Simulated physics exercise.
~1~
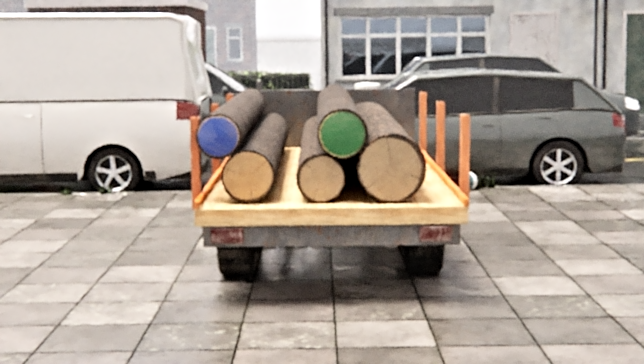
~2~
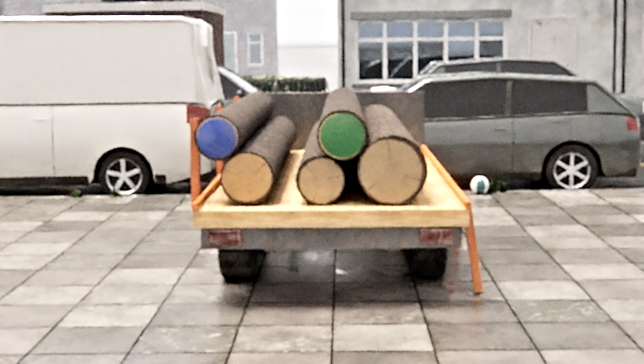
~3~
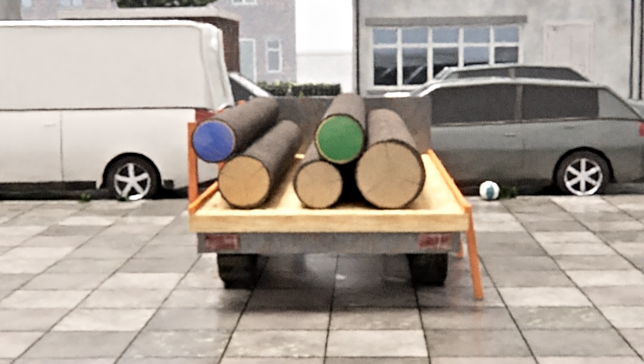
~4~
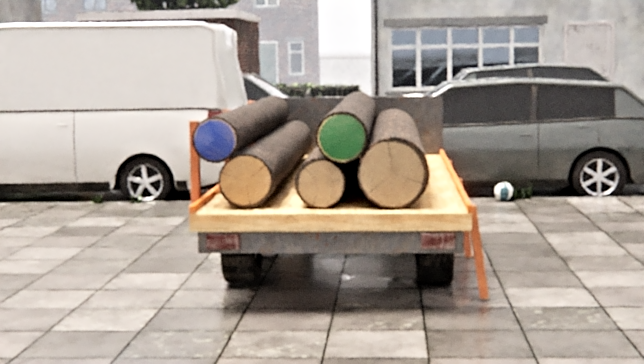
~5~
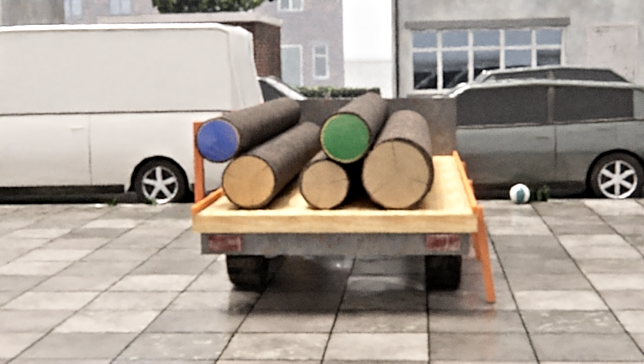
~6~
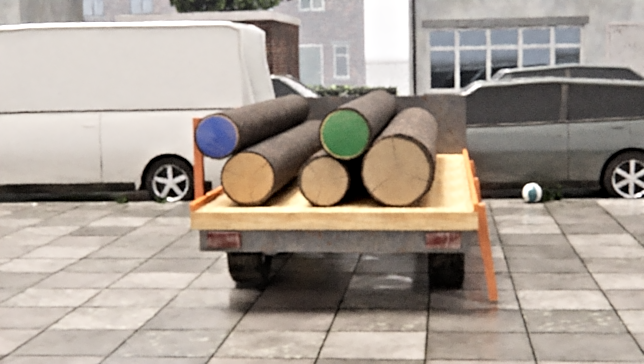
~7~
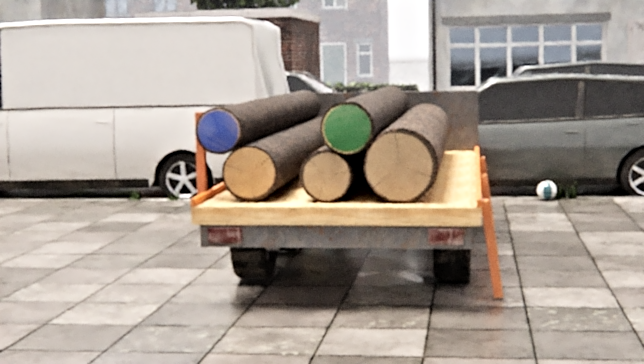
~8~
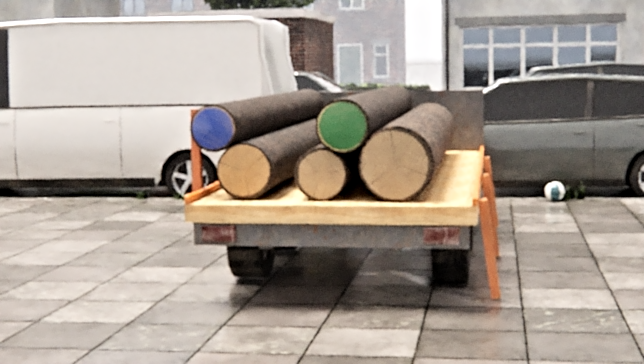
Five logs, one with a blue end and one with a green end, stayed stacked on a parked trailer after the orange posts on the right swung down, and none had fallen off by the end as the view drifted slightly sideways.
